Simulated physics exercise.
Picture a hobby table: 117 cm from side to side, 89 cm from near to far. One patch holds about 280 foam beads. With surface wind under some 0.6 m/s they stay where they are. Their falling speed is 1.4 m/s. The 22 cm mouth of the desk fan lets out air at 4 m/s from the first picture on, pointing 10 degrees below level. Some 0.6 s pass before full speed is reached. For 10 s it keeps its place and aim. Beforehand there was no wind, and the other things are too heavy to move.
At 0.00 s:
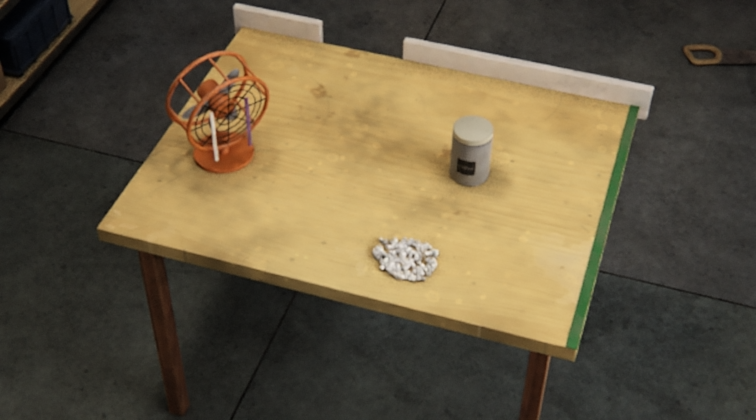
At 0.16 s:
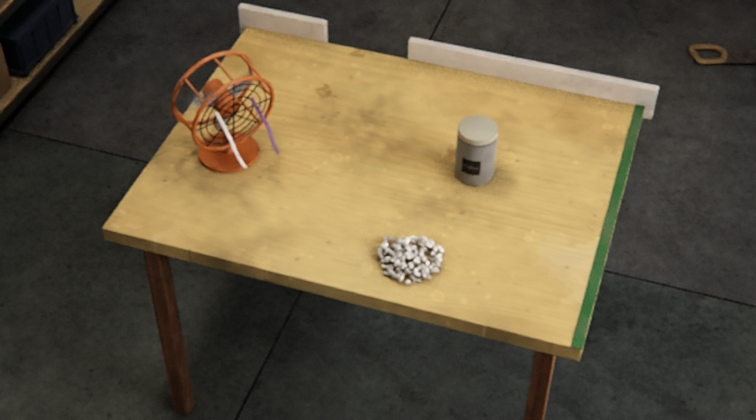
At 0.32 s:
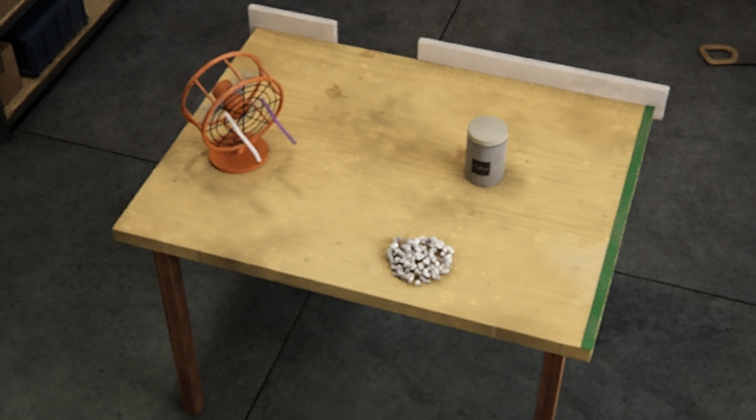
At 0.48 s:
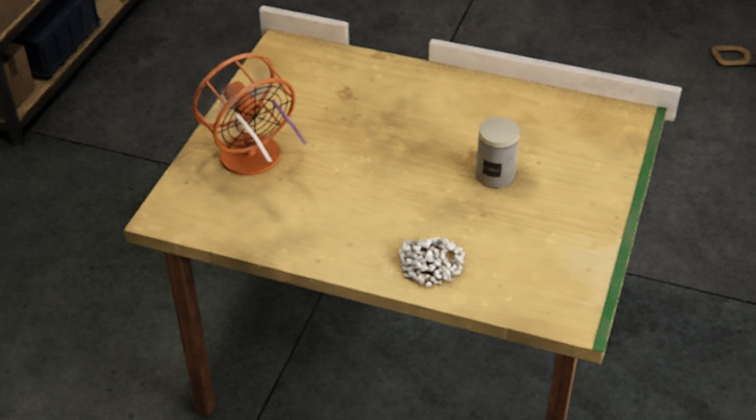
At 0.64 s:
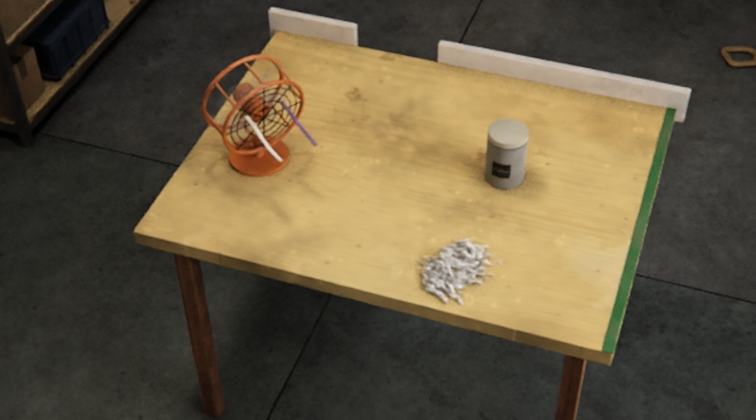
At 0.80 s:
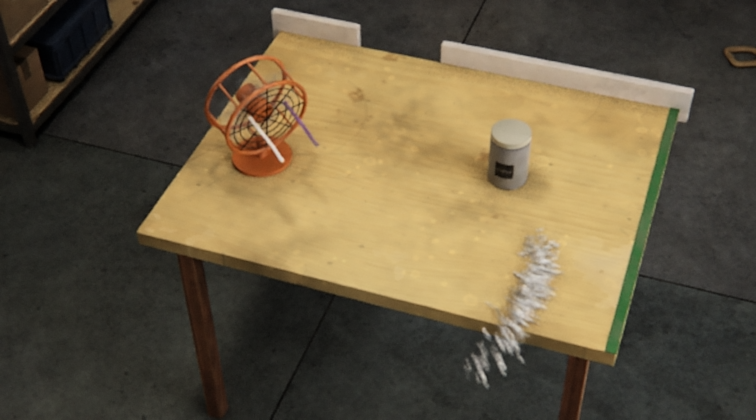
A pale wooden table with a green right edge stands on a dark tiled floor, seen from above at an angle, as the camera drifts so that everything shifts slightly rightward. An orange desk fan with white and purple streamers sits at left, a lidded grey jar at right, and a patch of white beads near the front. The streamers lift outward, then the resting beads scatter and sweep rightward, some passing over the front edge.
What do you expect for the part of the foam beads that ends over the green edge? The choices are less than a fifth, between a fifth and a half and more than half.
Of the foam beads, the majority end up over the green edge.
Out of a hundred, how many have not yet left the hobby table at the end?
I'd say close to 0 percent.
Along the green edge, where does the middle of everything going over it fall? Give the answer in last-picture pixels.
The middle of the crossings lies near (631, 298) in the last picture.
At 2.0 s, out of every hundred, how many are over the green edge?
60 % or thereabouts.
After 2.0 s, 5 % are on the move or not yet settled, 58 % are over the green edge.
After 3.2 s, 1 % are on the move or not yet settled, 62 % are over the green edge.
After 5.5 s, 0 % are on the move or not yet settled, 63 % are over the green edge.
After 10.0 s, at the end, 63 % are over the green edge.
